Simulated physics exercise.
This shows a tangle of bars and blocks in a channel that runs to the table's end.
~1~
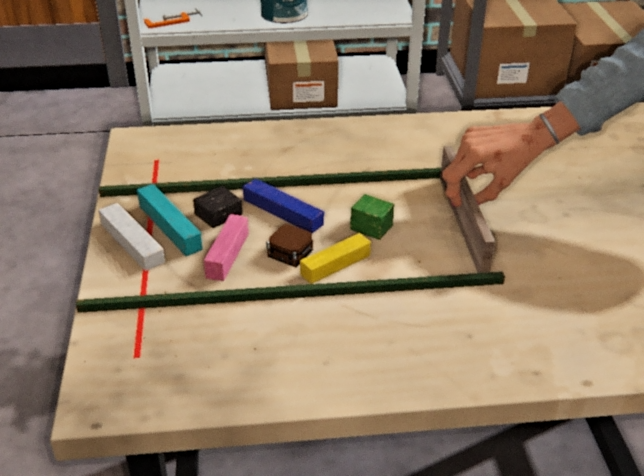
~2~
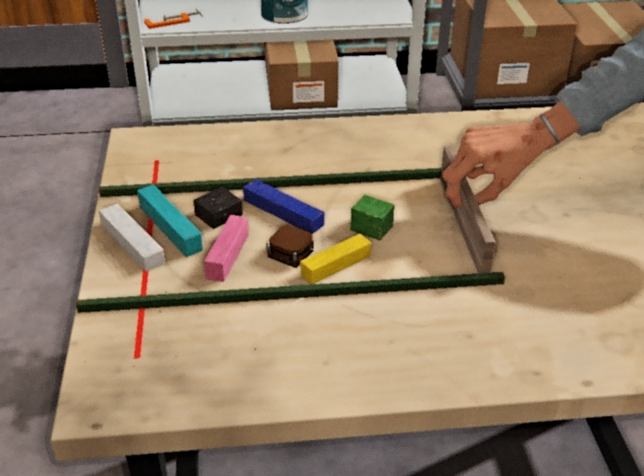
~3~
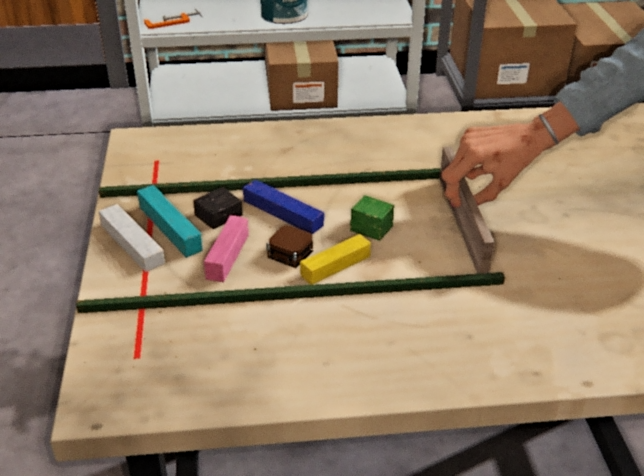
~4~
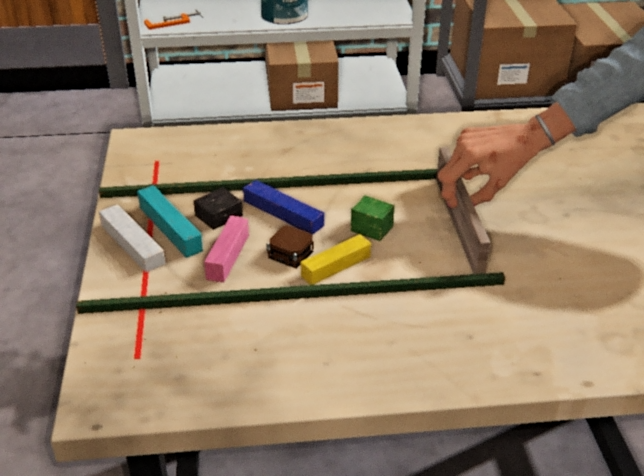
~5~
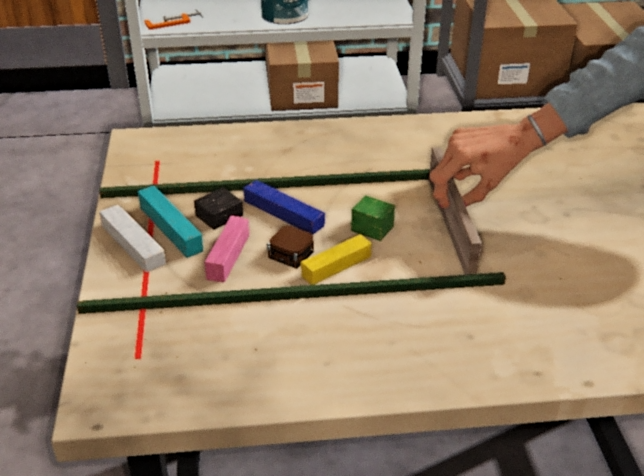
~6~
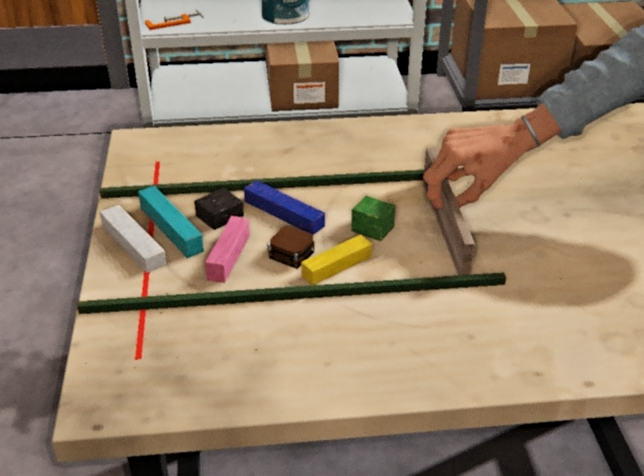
A hand in a grey sleeve slides a board slightly to the left between two dark green rails on a pale wooden table, seen from above at an angle in a workshop. Left to right lie white, turquoise, black, pink, blue, brown, yellow and green pieces, with red tape crossing beneath the white bar. The pieces stay still, the board remains clear of them, and the camera holds steady.
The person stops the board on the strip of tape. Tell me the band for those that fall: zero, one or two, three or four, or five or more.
The number that fall off is three or four.
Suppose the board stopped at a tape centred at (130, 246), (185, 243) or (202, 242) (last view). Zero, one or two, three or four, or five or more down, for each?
Taking them in turn, 5 or more; one or two; one or two.
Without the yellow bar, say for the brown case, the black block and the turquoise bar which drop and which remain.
The brown case survives, the black block stays on, the turquoise bar tumbles off.
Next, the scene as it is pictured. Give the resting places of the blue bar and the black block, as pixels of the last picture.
Near (121, 217) and (104, 204).
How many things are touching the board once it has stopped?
In contact: 3.
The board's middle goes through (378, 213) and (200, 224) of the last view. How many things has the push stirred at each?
The counts are 1 and 8.
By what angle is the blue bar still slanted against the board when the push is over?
Roughly 25° out of line.
Early on, none off yet; white bar at rest near (132, 238); turquoise bar at rest near (170, 221); black block at rest near (219, 209).
A while later, none off yet; white bar travelled a little near (118, 241); turquoise bar travelled a little near (142, 218); black block travelled about its own width near (180, 207).
Finally, the number that fall off is three or four; lost, pink bar, turquoise bar and white bar.
